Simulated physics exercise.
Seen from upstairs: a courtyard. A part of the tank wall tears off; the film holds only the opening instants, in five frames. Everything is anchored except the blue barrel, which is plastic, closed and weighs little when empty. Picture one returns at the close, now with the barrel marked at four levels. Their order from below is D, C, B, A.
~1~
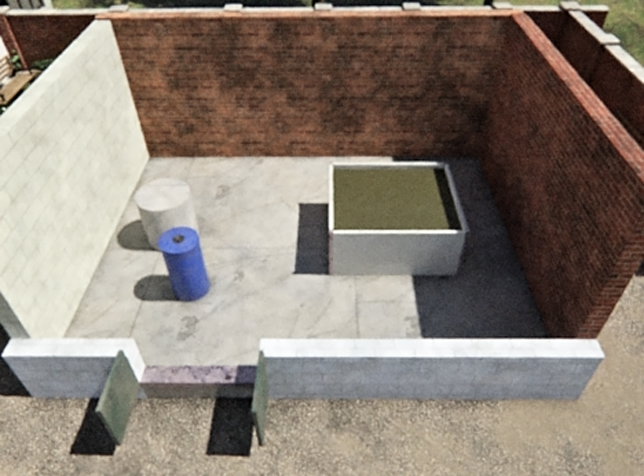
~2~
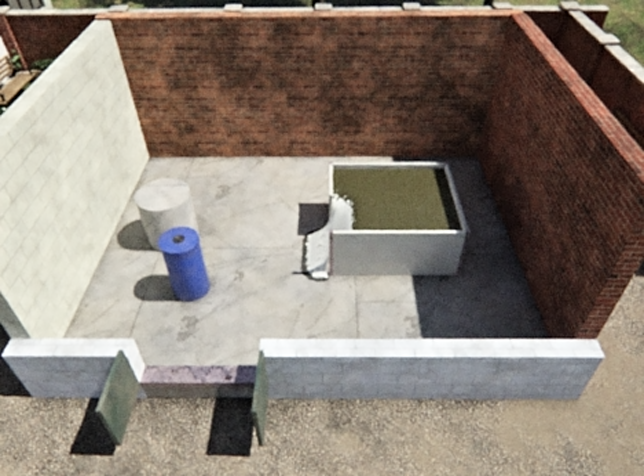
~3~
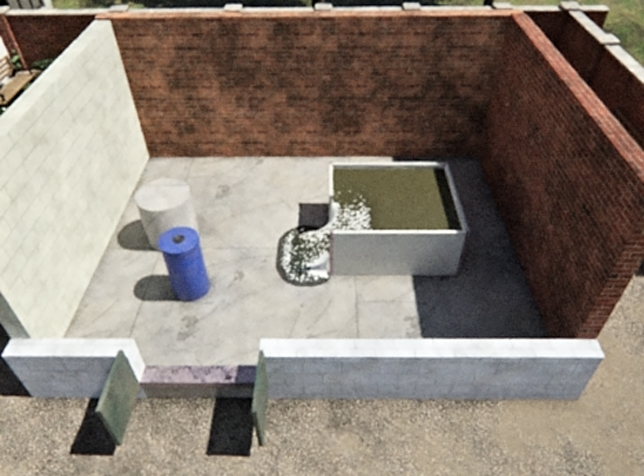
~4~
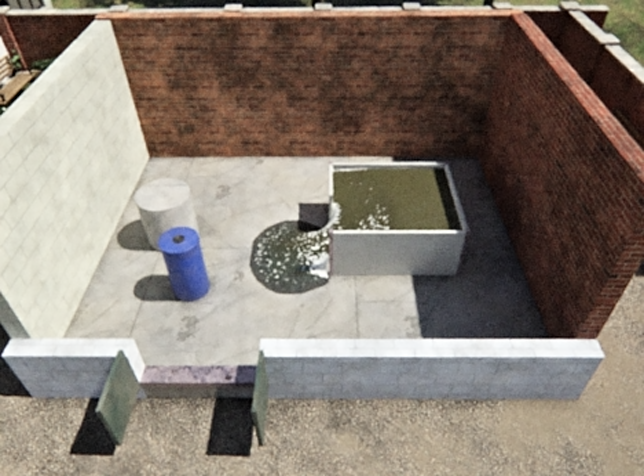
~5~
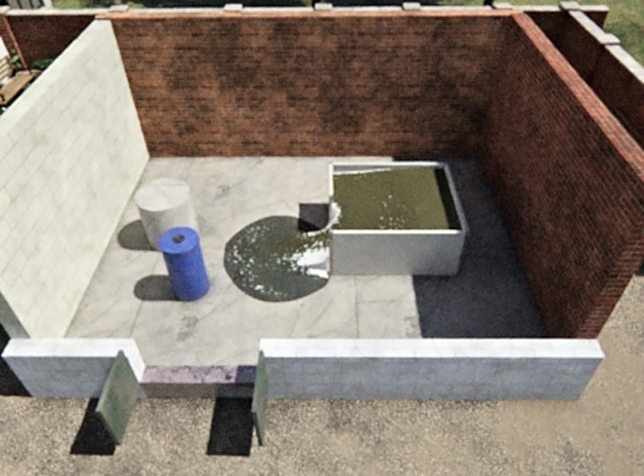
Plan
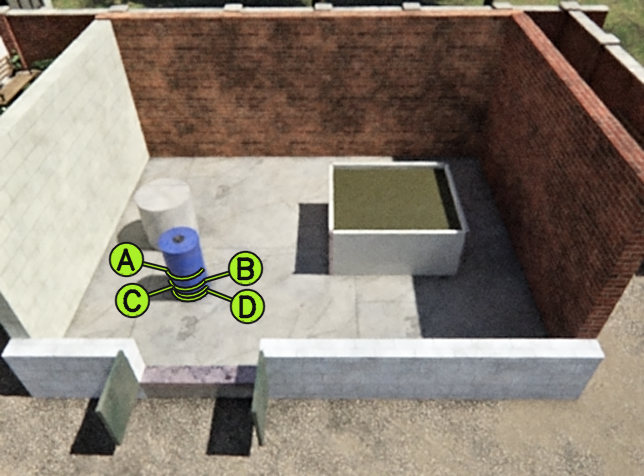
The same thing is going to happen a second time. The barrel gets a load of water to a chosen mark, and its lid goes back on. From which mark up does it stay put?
Take A.
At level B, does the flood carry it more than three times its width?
No, it does not.
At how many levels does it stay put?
One of them.
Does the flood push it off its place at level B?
Yes.
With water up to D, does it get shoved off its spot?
Yes, it does.
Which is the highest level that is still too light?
Level B.
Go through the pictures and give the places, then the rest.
Lid of the blue barrel at (179, 239); tank full, its middle at (393, 199); open gate at (198, 341), in the first frame.
In the second frame, 1 % of the ground wet, in view closest to the barrel at (307, 262).
In the third frame, 3 % of the ground wet, in view closest to the barrel at (285, 271).
In the fourth frame, 6 % of the ground wet, in view closest to the barrel at (259, 268).
Lid of the blue barrel at (179, 239); 9 % of the ground wet, in view closest to the barrel at (236, 275), in the fifth frame.
On the marked copy, A at (181, 278); B at (185, 289); C at (186, 296); D at (187, 299); from the bottom up D, C, B, A.
If A is chosen, it shifts by a finger or two and stays.
If B is chosen, it is pushed about its own width away.
If C is chosen, it is pushed about 3 times its own width away.
If D is chosen, it is washed out through the gate.
